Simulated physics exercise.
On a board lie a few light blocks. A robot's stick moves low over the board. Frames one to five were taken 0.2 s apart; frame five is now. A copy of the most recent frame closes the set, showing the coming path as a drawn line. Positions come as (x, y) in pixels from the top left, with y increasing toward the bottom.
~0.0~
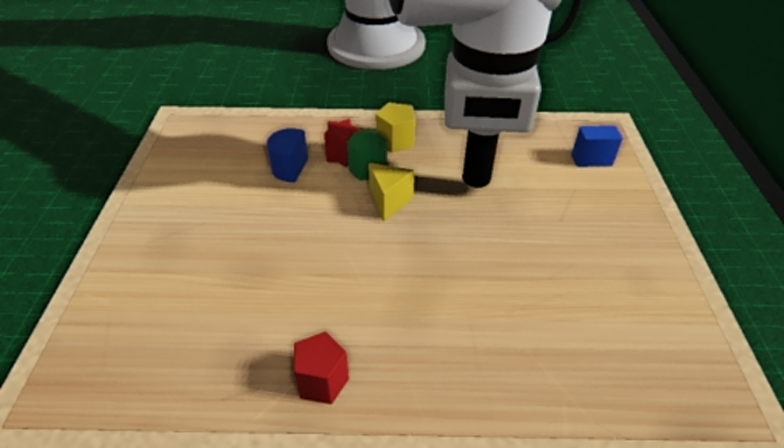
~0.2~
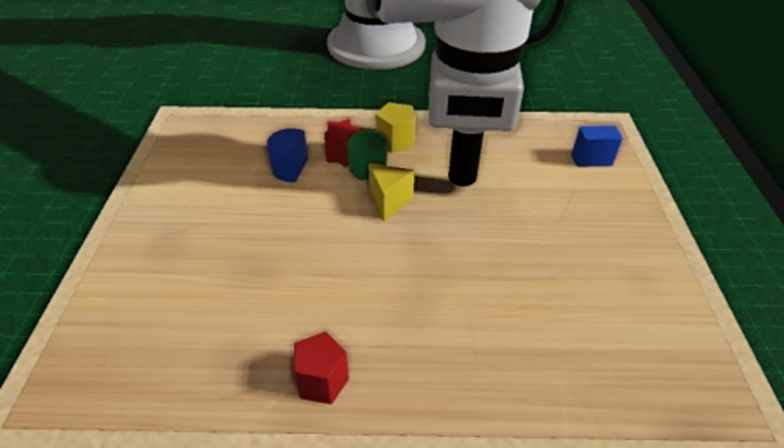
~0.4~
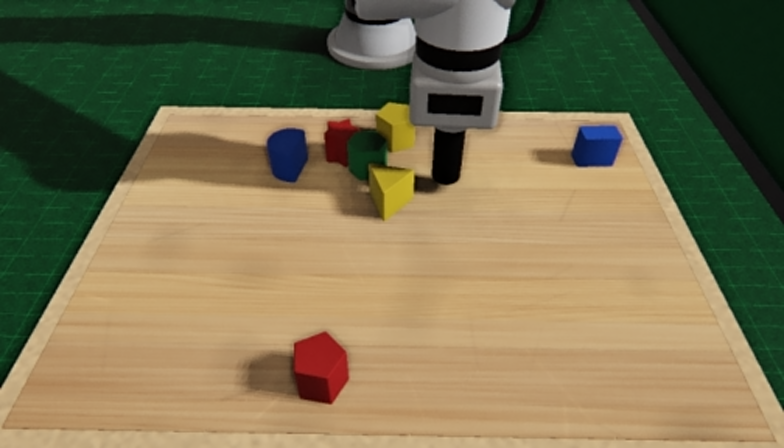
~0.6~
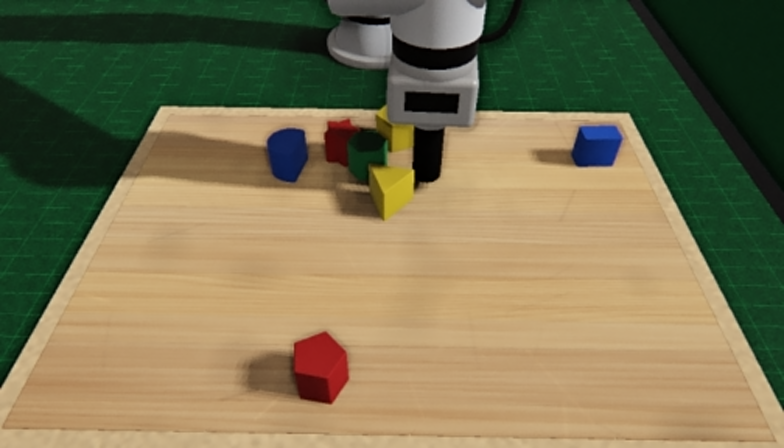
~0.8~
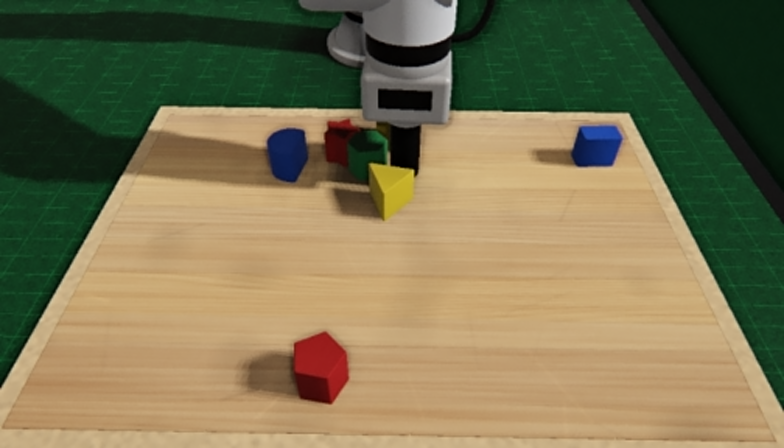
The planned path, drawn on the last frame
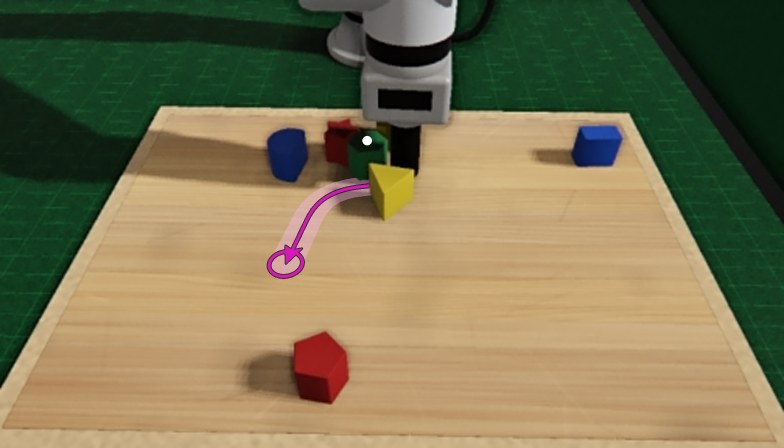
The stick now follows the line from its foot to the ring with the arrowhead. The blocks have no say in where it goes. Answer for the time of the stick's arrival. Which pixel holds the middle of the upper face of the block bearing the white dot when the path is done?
I predict (346, 139).
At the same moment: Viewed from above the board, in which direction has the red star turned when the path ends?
Direction: Clockwise.
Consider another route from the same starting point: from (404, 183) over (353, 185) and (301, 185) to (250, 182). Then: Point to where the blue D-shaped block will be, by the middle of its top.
In the picture, that point is around (269, 136).
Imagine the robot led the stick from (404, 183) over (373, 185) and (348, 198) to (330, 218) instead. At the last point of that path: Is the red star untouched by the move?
In short: No.
Path on the board, from (404, 183) by way of (347, 189) and (308, 219) to (286, 264); the dot is on the green six-sided block.
The first path, step by step. One third of the way, stick at (346, 179); red star at (335, 121), turned 25° clockwise; green six-sided block at (346, 139), turned 45° clockwise; yellow triangle at (386, 176), turned 15° anticlockwise.
Two thirds of the way, stick at (306, 209); red star at (335, 121), turned 25° clockwise; green six-sided block at (346, 139), turned 45° clockwise; yellow triangle at (386, 176), turned 15° anticlockwise.
At the end, stick at (284, 254); blue D-shaped block in place; red star at (335, 121), turned 25° clockwise; green six-sided block at (346, 139), turned 45° clockwise; yellow triangle at (386, 176), turned 15° anticlockwise.
